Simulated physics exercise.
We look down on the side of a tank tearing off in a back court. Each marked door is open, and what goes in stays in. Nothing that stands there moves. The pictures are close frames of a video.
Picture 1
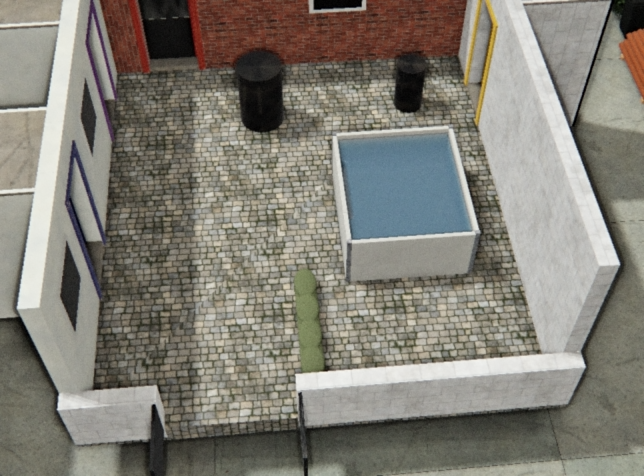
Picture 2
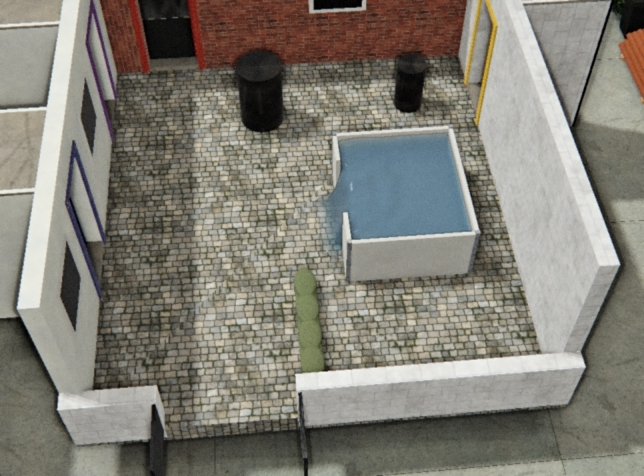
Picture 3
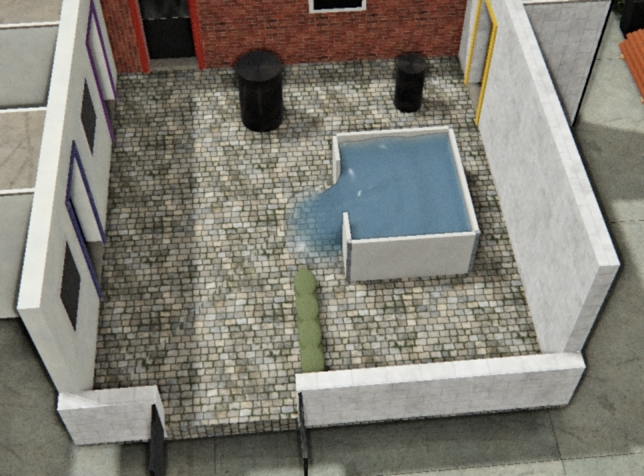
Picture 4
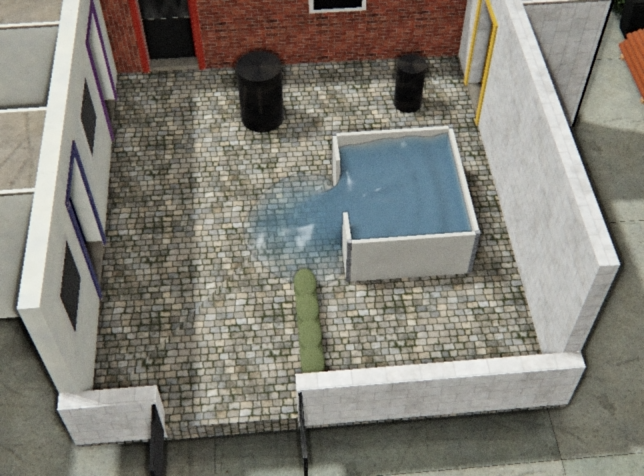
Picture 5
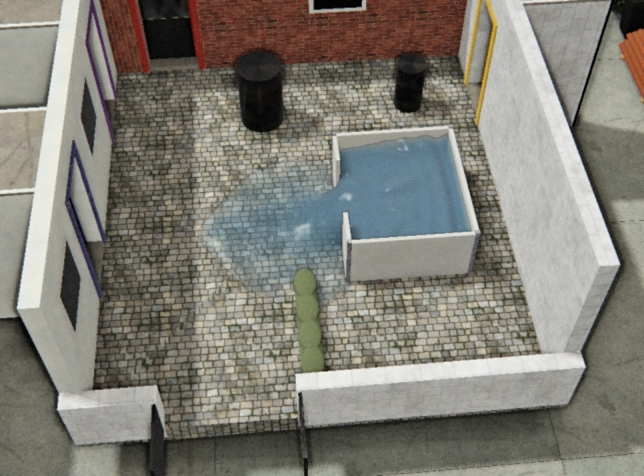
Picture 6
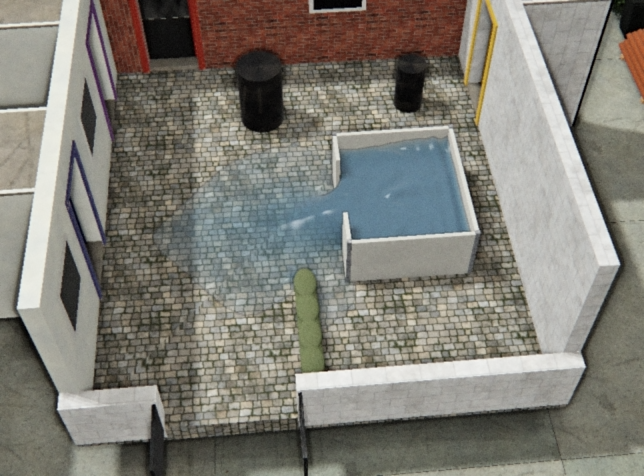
The footage shows a white-walled open tank of still blue water in a paved courtyard before part of its left side gives way, and water pours through the gap, spreading leftward across the stones in a widening sheet.
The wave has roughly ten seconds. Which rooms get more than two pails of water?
The yellow door holds within the limit; the purple door floods; the blue door floods; the red door floods.
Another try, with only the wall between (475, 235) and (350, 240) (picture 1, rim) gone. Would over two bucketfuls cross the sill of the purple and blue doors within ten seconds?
Purple goes over; blue holds.
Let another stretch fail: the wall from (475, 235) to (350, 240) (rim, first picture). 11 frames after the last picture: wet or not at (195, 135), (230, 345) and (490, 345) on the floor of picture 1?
As listed: Not flooded, under water, wet.
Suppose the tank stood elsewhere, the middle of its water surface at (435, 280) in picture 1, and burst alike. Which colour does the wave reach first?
The blue one.
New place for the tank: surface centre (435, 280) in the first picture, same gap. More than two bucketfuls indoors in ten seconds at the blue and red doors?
Then: The blue one stays under, the red one stays under.
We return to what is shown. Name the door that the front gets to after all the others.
I say the yellow-painted one.
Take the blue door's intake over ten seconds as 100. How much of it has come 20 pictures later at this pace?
Roughly 95 per cent.
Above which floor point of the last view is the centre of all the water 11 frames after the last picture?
I would point to (287, 229).
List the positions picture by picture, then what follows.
The open tank at (402, 185) is whole and still, in the first frame.
The front is at (334, 254), out from the gap at (343, 213), in the second frame.
Water pours out at (343, 214) and has run to (295, 250), in the third frame.
The front is at (252, 244), out from the gap at (343, 214), in the fourth frame.
Water pours out at (343, 214) and has run to (206, 241), in the fifth frame.
The front is at (159, 241), out from the gap at (343, 214), in the sixth frame.
A moment on, water covers 40 % of the floor; the yellow door not reached, the purple door not reached, the blue door over two buckets in, the red door not reached.
Next, water covers 50 % of the floor; the yellow door not reached, the purple door under two buckets in, the blue door far over two buckets in, the red door not reached.
Then, water covers 50 % of the floor; the yellow door not reached, the purple door over two buckets in, the blue door far over two buckets in, the red door under two buckets in.
Later, water covers 75 % of the floor; the yellow door not reached, the purple door far over two buckets in, the blue door far over two buckets in, the red door over two buckets in.
In the end, water covers 90 % of the floor; the yellow door under two buckets in, the purple door far over two buckets in, the blue door far over two buckets in, the red door over two buckets in.
